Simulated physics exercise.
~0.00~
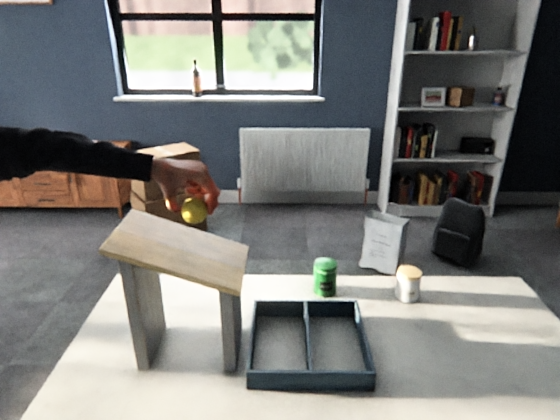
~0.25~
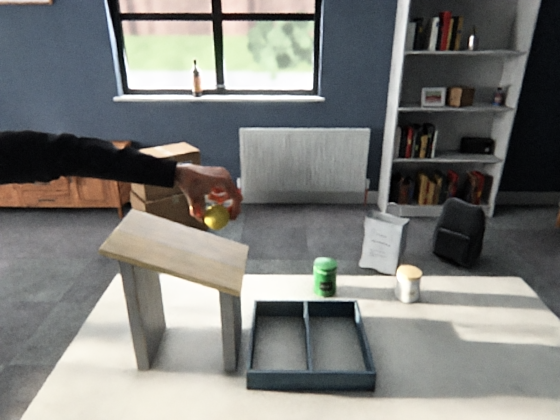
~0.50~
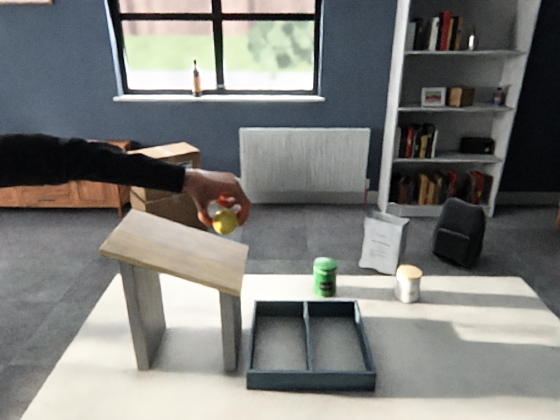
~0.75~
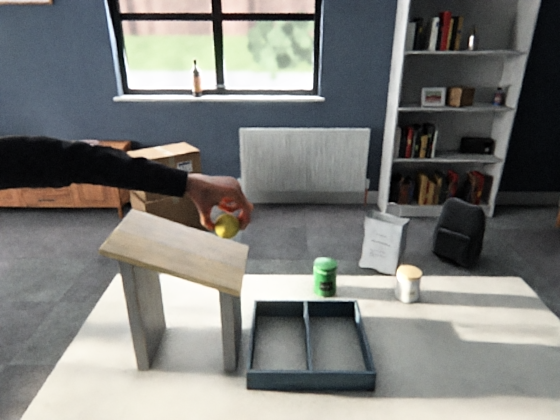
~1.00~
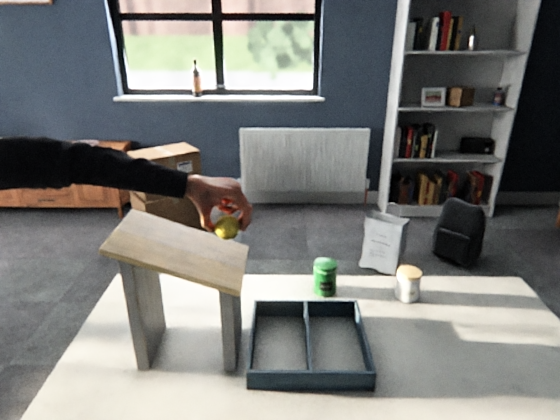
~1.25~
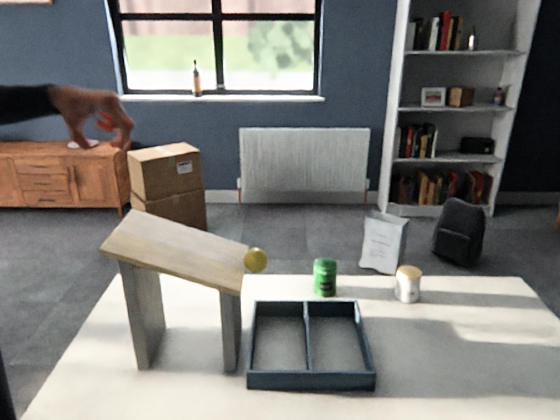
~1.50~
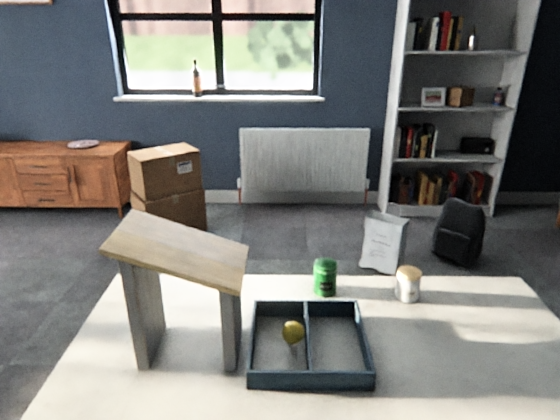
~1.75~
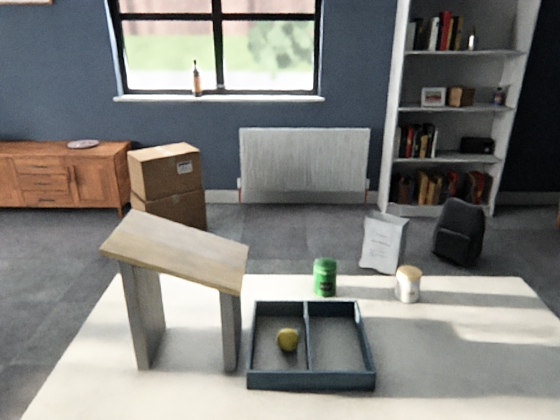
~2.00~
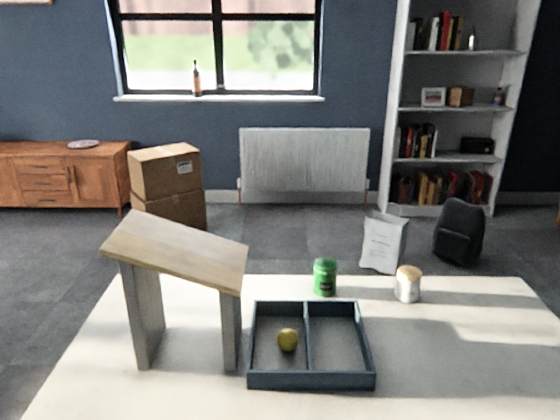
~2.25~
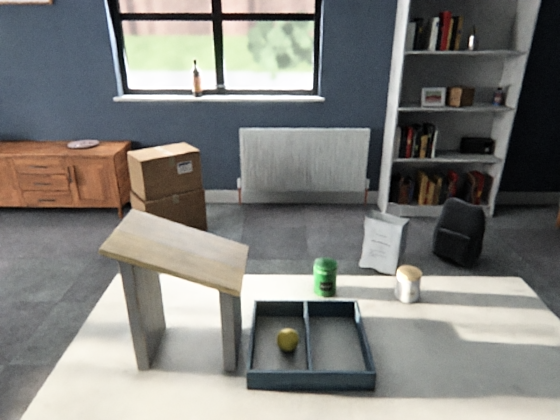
In a living room, a hand releases a yellow lemon, which drops into the tray's left bay.
